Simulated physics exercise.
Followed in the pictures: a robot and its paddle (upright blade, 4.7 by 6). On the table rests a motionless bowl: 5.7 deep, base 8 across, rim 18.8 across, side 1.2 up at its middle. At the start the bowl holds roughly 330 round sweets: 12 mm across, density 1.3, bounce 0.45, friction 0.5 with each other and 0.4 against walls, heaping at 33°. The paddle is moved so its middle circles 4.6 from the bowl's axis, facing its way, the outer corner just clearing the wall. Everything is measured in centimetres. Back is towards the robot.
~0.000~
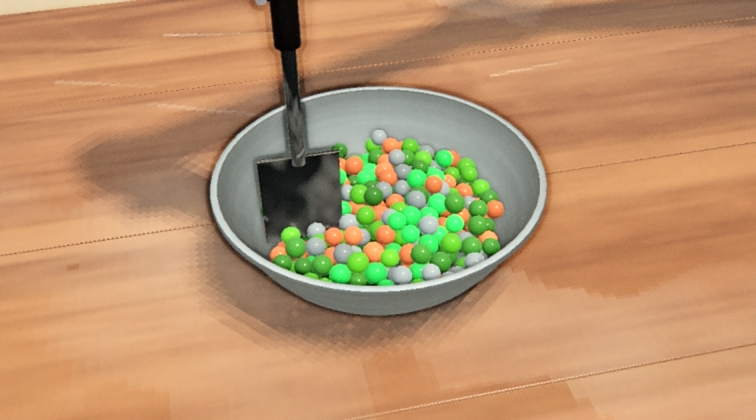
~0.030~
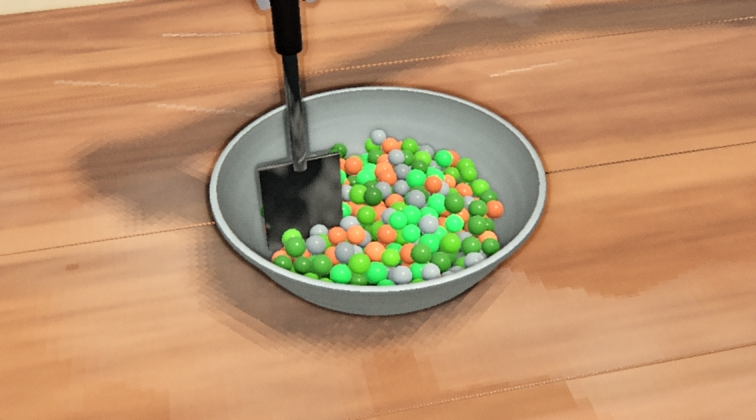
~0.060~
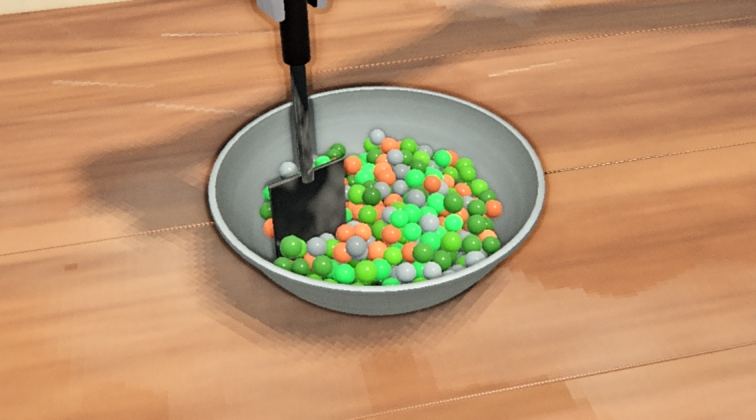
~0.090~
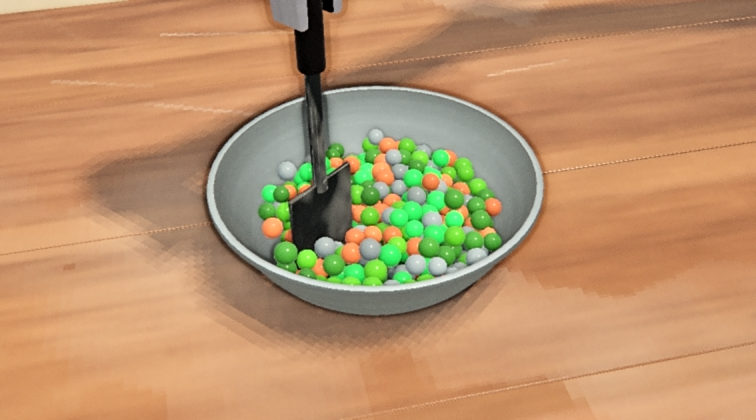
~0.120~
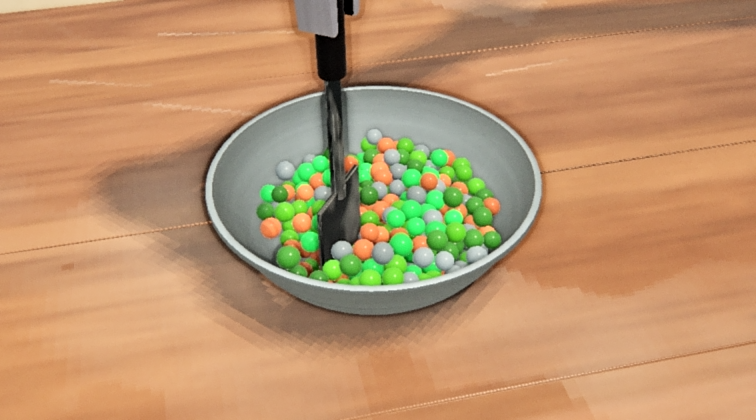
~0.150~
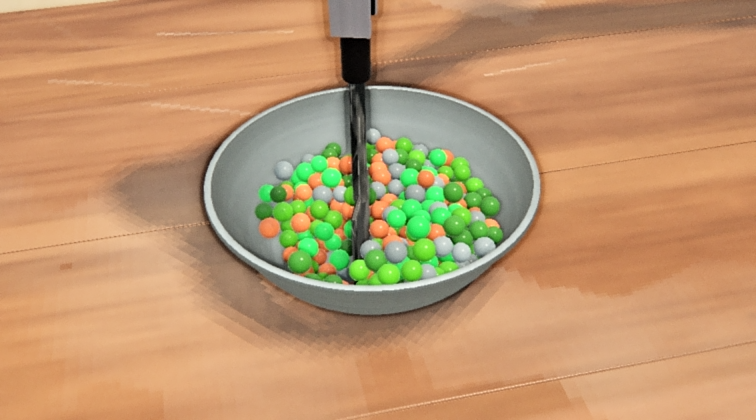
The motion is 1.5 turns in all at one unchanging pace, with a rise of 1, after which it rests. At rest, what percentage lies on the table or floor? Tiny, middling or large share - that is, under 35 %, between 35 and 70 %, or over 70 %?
The share is tiny, under 35 %.
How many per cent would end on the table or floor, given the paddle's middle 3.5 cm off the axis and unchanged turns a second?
In that case some 10 %.
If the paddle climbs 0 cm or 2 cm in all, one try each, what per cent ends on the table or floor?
30 % and 20 %.
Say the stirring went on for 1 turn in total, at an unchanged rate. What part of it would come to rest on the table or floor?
Roughly 20 percent would end up there.
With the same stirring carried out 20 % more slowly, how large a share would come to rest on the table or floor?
Roughly 20 per cent.
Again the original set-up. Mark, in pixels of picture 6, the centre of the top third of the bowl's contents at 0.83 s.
(417, 258).
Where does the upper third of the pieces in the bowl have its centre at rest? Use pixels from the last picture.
It is centred near (435, 178).
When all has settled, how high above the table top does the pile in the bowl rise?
I'd say close to 5.5 centimetres.
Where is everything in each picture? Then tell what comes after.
Paddle neck at (296, 134), 0° round; upper third of the load around (396, 204), from x 270 to 495, top at y 140; 328 in the bowl, in the first picture.
Paddle neck at (297, 138), 6° round; upper third of the load around (390, 204), from x 270 to 495, top at y 140, in the second picture.
Paddle neck at (305, 149), 22° round; upper third of the load around (391, 212), from x 270 to 495, top at y 140, in the third picture.
Paddle neck at (318, 159), 38° round; upper third of the load around (389, 218), from x 265 to 490, top at y 135, in the fourth picture.
Paddle neck at (337, 166), 54° round; upper third of the load around (395, 231), from x 265 to 490, top at y 135, in the fifth picture.
Paddle neck at (359, 169), 70° round; upper third of the load around (403, 228), from x 265 to 495, top at y 135; 328 in the bowl, in the sixth picture.
By 0.49 s, 254° round, highest piece 9 above the table; 289 in the bowl, 30 on the table or floor, 9 in flight or on the tool.
By 0.83 s, 77° round, highest piece 7 above the table; 255 in the bowl, 70 on the table or floor, 3 in flight or on the tool.
By 1.20 s, 180° round, highest piece 5 above the table; 241 in the bowl, 87 on the table or floor.
By 1.90 s, 180° round, highest piece 5 above the table; 241 in the bowl, 87 on the table or floor.
Final count, 241 in the bowl, 87 on the table or floor. That is 27 % on the table or floor.
